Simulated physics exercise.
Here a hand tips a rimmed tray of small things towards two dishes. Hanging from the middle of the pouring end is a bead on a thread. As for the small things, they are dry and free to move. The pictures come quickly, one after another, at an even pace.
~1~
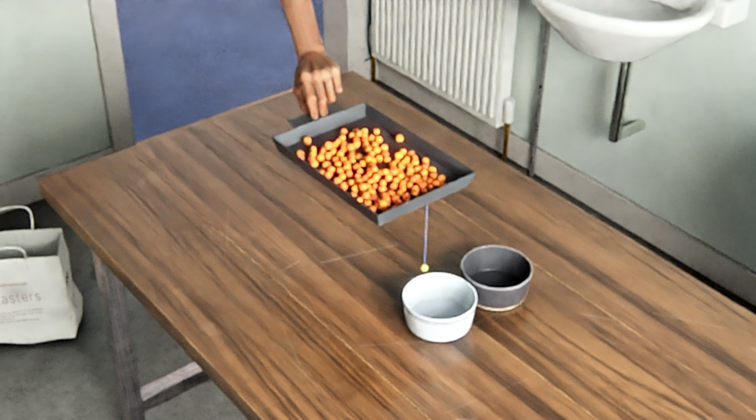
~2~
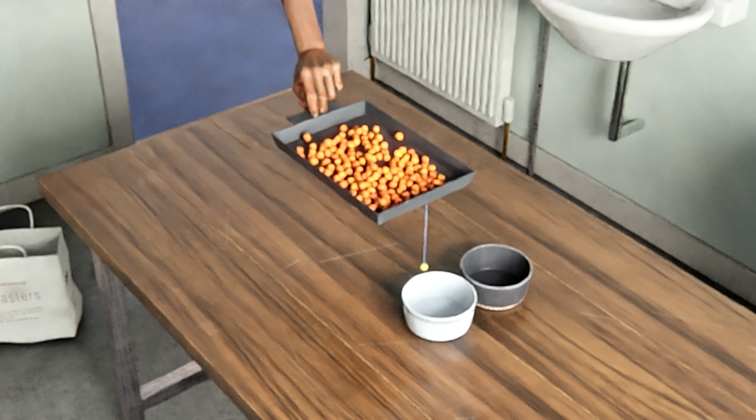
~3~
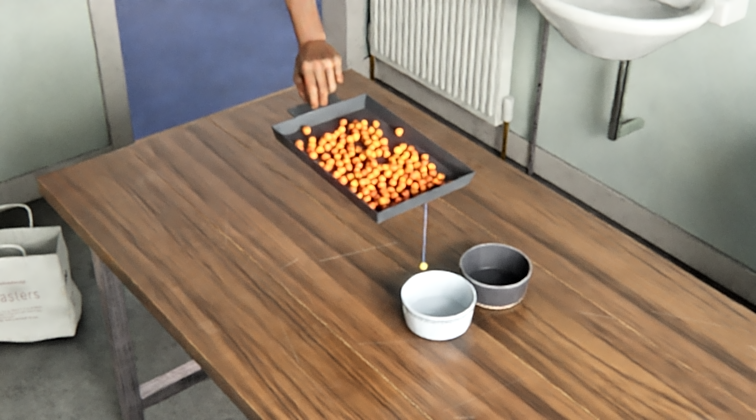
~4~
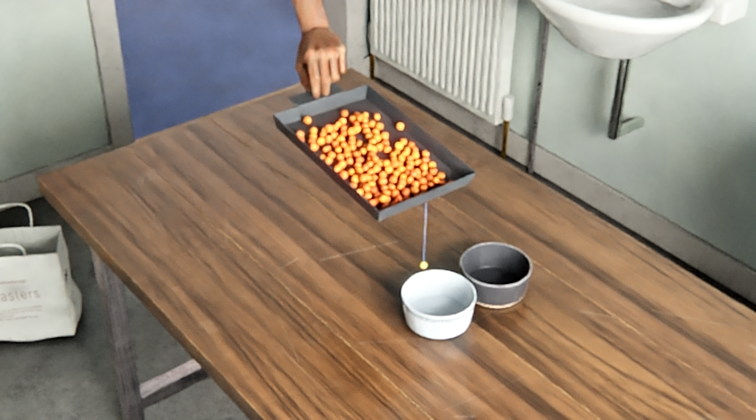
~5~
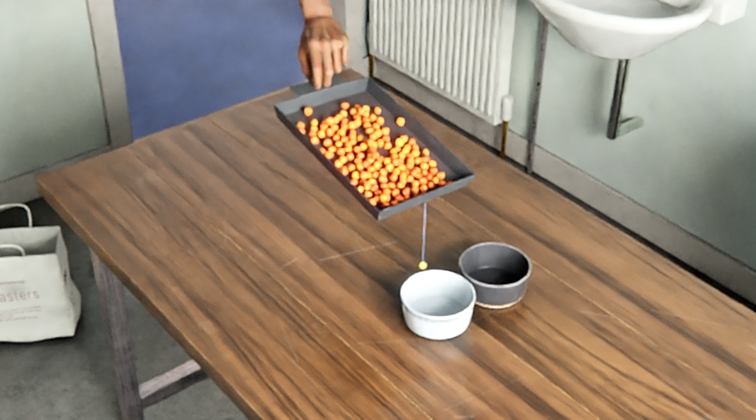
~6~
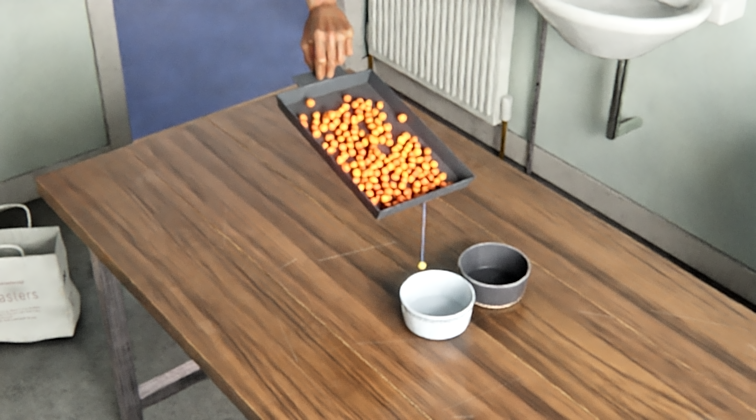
The footage shows a hand holding a dark rimmed tray of small orange pieces above a wooden table with a pale dish and a dark dish, then gradually raising the tray's far end while a bead hangs from the near end.
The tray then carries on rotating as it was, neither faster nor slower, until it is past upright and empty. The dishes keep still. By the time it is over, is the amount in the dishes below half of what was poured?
No - I'd say the dishes catch most of it, honestly.
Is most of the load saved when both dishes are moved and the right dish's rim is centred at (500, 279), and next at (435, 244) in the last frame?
For the two tries in order: Exceeding half, not as much as half.
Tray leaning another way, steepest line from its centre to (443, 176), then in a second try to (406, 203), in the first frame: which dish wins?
Taking them in order: Right side, followed by left side.
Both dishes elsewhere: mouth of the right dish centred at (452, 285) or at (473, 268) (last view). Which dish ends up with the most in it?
One: The right-hand dish. Two: The right one.
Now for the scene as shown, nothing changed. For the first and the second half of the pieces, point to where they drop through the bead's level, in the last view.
Early-half point (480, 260); late-half point (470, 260).
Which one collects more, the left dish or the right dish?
Simple - it is the one placed right.
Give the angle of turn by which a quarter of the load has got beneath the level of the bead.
Angle: Approx. 100 degrees.
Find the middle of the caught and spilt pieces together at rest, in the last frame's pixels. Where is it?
Close to (489, 289) in the last picture.
Soon after the last picture, tray tipped steeply; nearly all on the tray; a stray few in the air.
A little later, tray tipped past a quarter turn; about a quarter on the tray; a small part in the left dish; about a third in the right dish; a small part outside both; about a quarter in the air.
Later still, tray tipped past a quarter turn; about a quarter in the left dish; about two thirds in the right dish; a small part outside both.
At rest, tray tipped past a quarter turn; about a quarter in the left dish; about two thirds in the right dish; a small part outside both.
